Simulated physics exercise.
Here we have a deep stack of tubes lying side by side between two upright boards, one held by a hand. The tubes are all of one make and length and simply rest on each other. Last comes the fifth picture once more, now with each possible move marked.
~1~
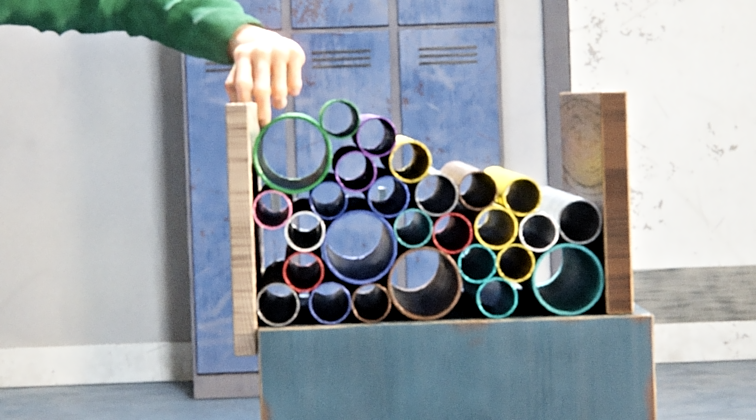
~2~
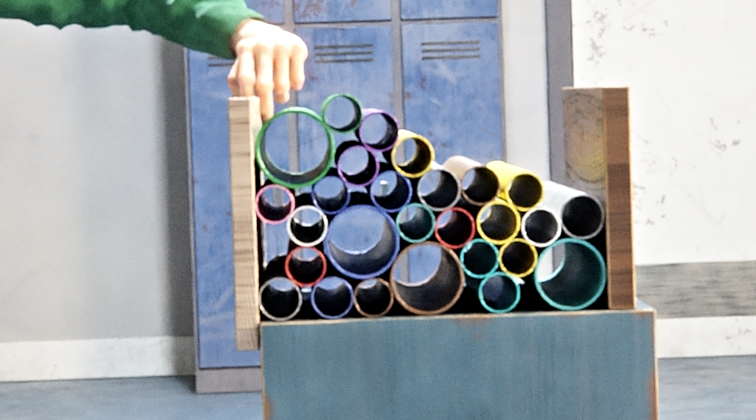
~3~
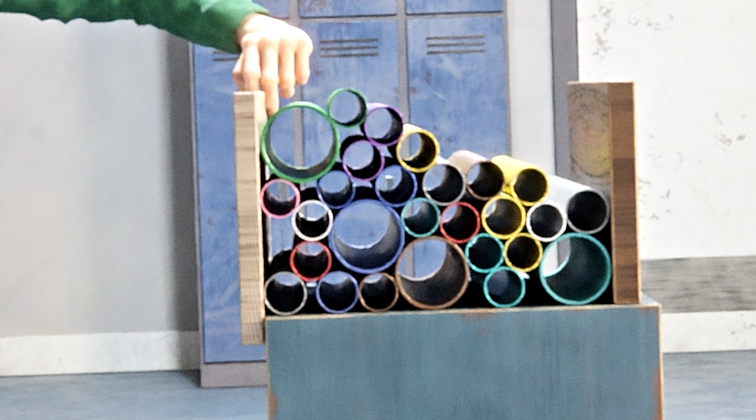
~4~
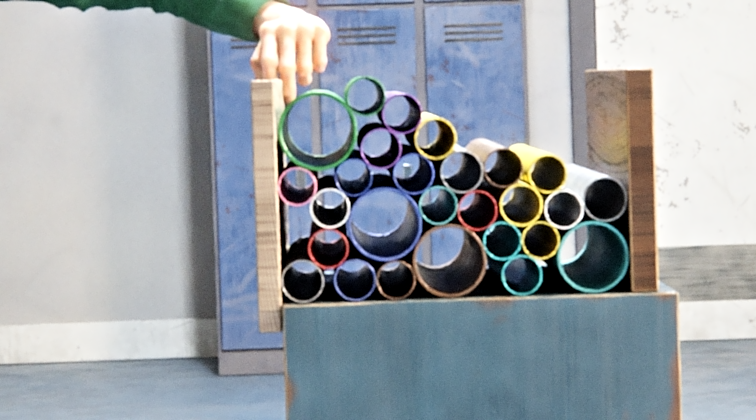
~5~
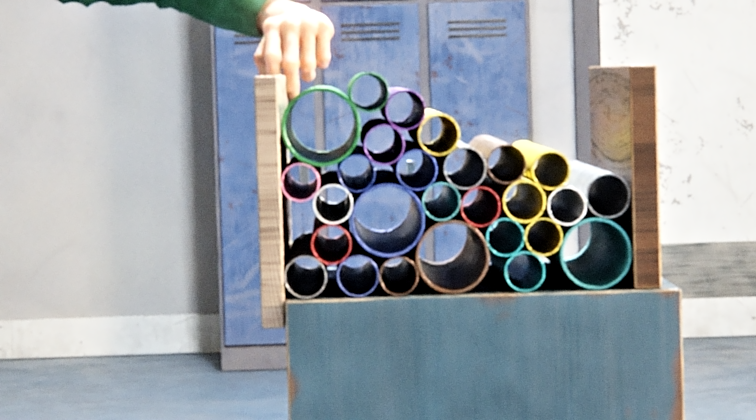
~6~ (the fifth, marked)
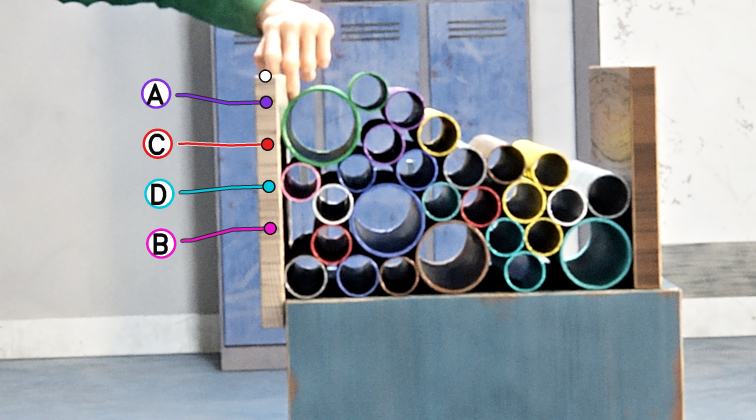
A deep stack of open-ended tubes, rimmed in green, purple, blue, red, yellow, brown and turquoise, sits between two upright wooden boards on a blue-grey block, seen end-on before blue lockers and a pale wall. A green-sleeved hand rests on top of the left board. The tubes keep their places while the camera shifts slightly, carrying the whole view gently right and upward.
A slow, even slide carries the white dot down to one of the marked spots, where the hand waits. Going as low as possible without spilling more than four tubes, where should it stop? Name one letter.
Lower it to B and no more.
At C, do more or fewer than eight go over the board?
At C, fewer than eight.
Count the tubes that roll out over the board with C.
It comes to none.
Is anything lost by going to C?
No.
On the marked copy, A at (266, 103); B at (270, 228); C at (268, 145); D at (269, 187); the white dot at (266, 76).
Following B. Soon after the start, top of the board (279, 148).
Later, top of the board (282, 227).
In the end, top of the board (282, 227), two out over the board.
As for the rest, A none out over the board; C none out over the board; D none out over the board.
